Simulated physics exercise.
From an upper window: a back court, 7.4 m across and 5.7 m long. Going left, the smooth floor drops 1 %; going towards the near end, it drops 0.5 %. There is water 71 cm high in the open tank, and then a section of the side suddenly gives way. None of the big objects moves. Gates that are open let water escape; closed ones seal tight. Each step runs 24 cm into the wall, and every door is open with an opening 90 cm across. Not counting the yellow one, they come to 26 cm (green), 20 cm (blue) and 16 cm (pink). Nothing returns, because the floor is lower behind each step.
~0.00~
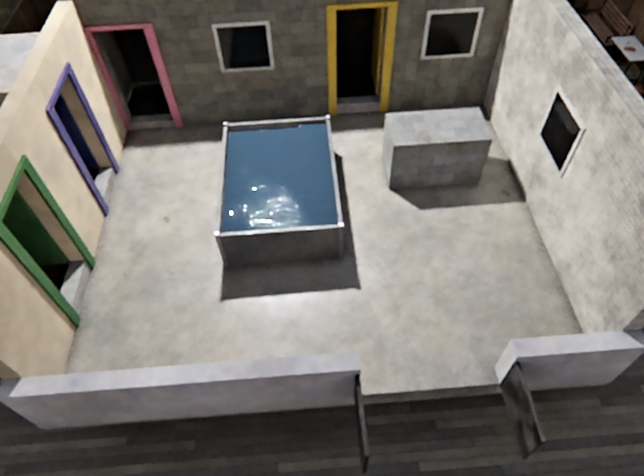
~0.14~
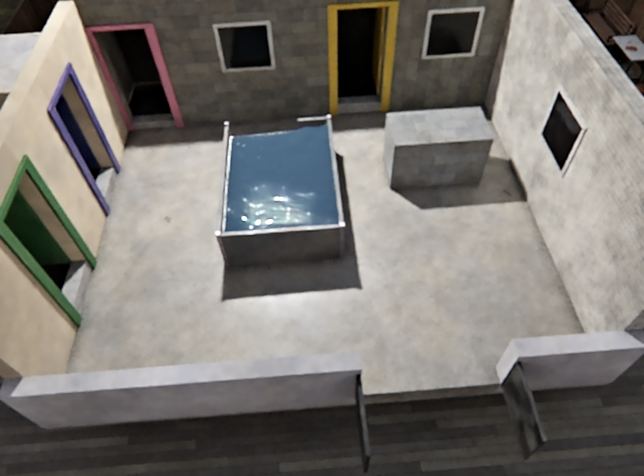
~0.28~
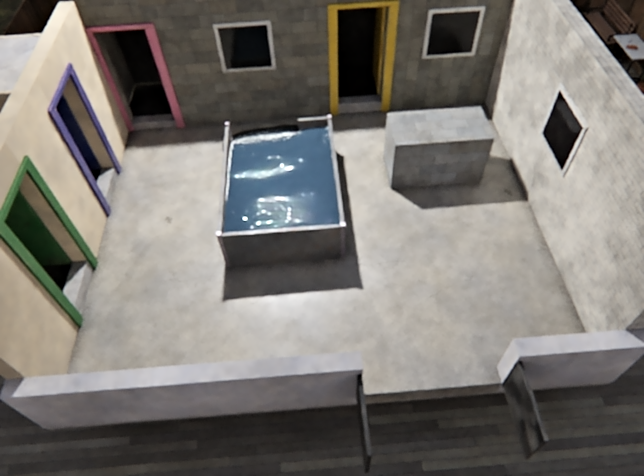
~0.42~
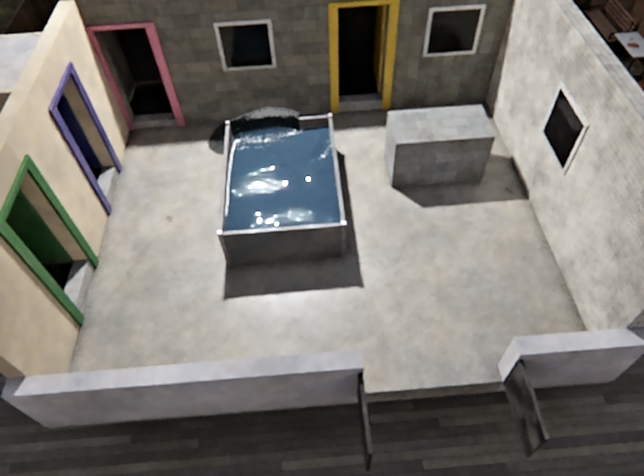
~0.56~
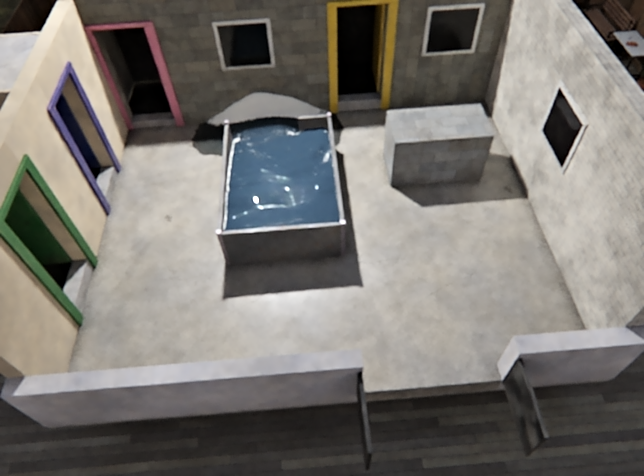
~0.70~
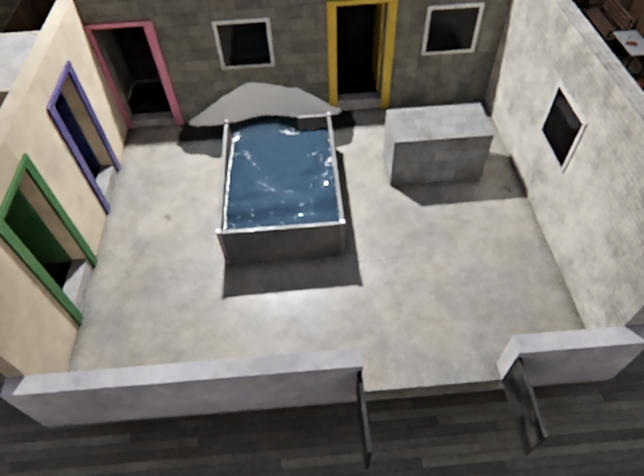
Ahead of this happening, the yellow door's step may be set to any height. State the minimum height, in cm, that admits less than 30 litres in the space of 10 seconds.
7 cm, roughly.
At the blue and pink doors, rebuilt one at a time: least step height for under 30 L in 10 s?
Roughly 14.5 cm for the blue door and roughly 25 cm for the pink door.
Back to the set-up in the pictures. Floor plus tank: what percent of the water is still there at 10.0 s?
Roughly 90 %.
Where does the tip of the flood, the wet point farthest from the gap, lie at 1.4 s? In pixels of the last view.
Lab note: Front tip approx. (425, 107).
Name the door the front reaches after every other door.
I'd say the green door.
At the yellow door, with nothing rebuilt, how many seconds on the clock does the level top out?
The level tops out near 2.2 seconds.
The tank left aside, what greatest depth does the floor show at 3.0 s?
Max depth: Around 38 cm.
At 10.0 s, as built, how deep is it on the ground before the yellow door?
It stands about 8.5 centimetres deep.
After 1.4 s water covers 15 % of the floor, deepest (55 cm) near (260, 121); 11 cm at the yellow door, 0 litres in over its 23 cm step.
After 3.0 s water covers 45 % of the floor, deepest (38 cm) near (136, 136); 11 cm at the yellow door, 0 litres in over its 23 cm step.
After 10.0 s water covers 100 % of the floor, deepest (13 cm) near (61, 400); 9 cm at the yellow door, 0 litres in over its 23 cm step.
At the yellow door as built, the water arrived by 0.8 s and peaked near 12 cm at 2.2 s.
With a step of 6 cm, 46 litres would have come in within the 10 s; with 8.5 cm, 16 litres. So under 30 litres takes about 7 cm.
